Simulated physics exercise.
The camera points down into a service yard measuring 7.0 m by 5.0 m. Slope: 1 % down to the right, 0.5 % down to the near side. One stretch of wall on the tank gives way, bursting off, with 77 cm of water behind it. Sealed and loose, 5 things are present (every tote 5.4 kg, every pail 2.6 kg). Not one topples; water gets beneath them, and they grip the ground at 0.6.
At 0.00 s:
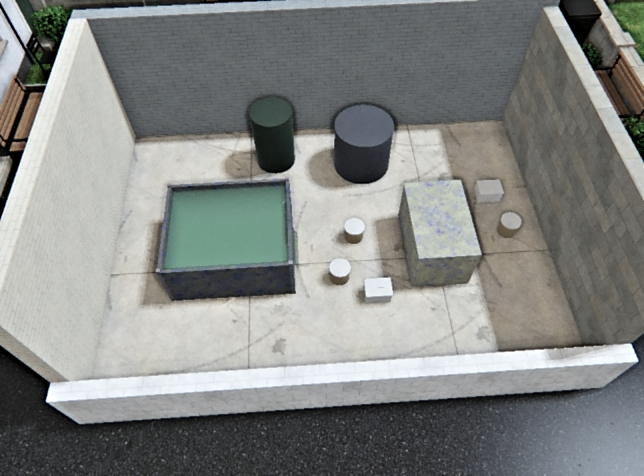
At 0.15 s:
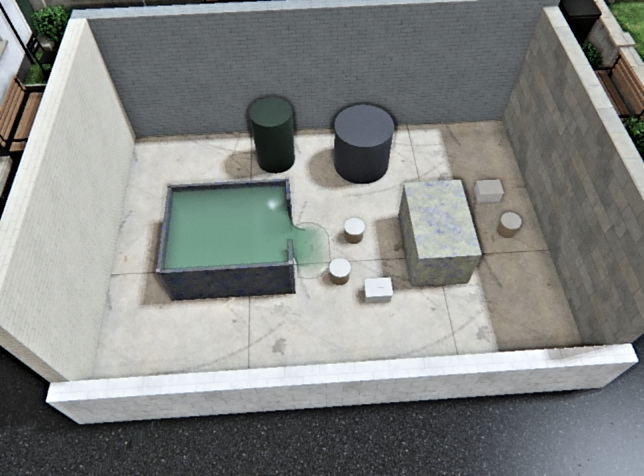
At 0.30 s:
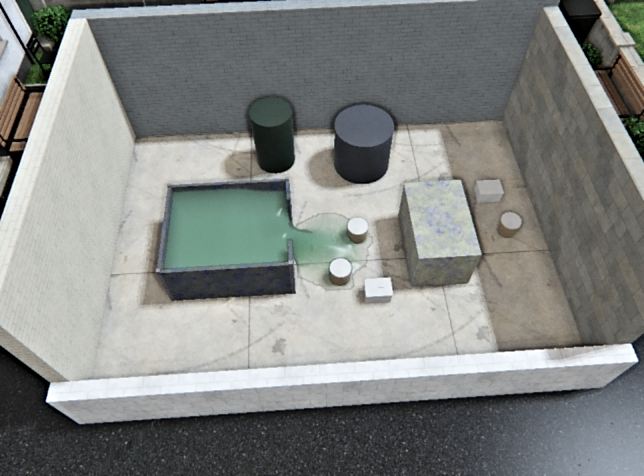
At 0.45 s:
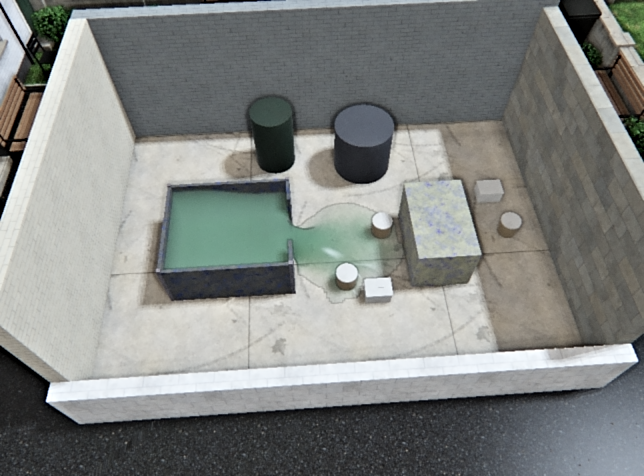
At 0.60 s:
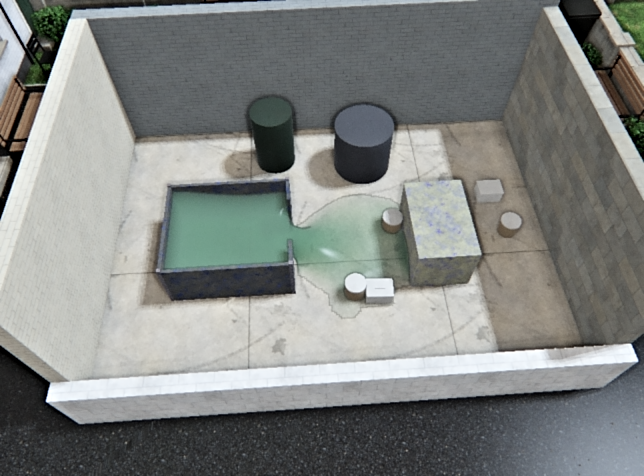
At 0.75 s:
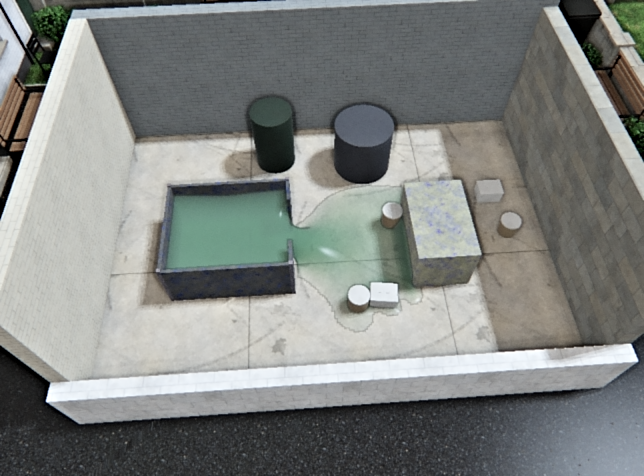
In a walled yard, green water pours from a tank's right side and pushes small pails.
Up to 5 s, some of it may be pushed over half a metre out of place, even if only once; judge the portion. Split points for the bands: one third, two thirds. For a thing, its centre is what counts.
Two thirds minimum.
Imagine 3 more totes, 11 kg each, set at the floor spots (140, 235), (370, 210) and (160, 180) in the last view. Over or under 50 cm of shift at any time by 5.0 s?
Going through them, I'd say falls short, exceeds it and finally falls short.
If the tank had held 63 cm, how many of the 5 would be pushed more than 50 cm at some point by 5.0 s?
Under that setup the answer is 4.
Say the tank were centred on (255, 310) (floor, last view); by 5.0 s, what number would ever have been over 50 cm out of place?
So the tally would be 4.
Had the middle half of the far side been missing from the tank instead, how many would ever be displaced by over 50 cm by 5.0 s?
Result: 1 of them.
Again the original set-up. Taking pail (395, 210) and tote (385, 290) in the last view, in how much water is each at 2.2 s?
First roughly 9 cm, second roughly 9 cm.
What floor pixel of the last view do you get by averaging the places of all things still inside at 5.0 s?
About (446, 232).
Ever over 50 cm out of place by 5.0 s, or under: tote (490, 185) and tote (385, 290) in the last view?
In the order asked, they come out within the limit and beyond the limit.
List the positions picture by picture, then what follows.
A pail at (354, 226) rests on the ground; a pail at (340, 267), on the bottom; water covers 2.7 m2; 0 of 5 have shifted, in the first picture.
A pail at (354, 226) rests on the ground; a pail at (340, 267) rests on the ground; 3.2 m2 under water; 0 of 5 have shifted, in the second picture.
A pail at (358, 226) rests on the ground, 5 cm from its start; a pail at (340, 268), on the bottom; 3.9 m2 under water; 1 of 5 have shifted, in the third picture.
A pail at (382, 221), on the bottom, 47 cm from its start; a pail at (347, 273), on the bottom, 14 cm from its start; water covers 4.8 m2; 2 of 5 have shifted, in the fourth picture.
A pail at (393, 217) rests on the ground, 65 cm from its start; a pail at (356, 283), on the bottom, 36 cm from its start; water covers 5.7 m2; 2 of 5 have shifted, in the fifth picture.
A pail at (393, 210), afloat, 67 cm from its start; a pail at (359, 295) rests on the ground, 55 cm from its start; 6.5 m2 under water; 3 of 5 have shifted, in the sixth picture.
After 1.1 s 3 of 5 are over 50 cm from their spots; 1 afloat.
After 2.2 s 3 of 5 are over 50 cm from their spots; 2 afloat.
After 3.5 s 3 of 5 are over 50 cm from their spots; 1 afloat.
After 5.0 s 4 of 5 are over 50 cm from their spots, and 4 have been at some point; 4 afloat.
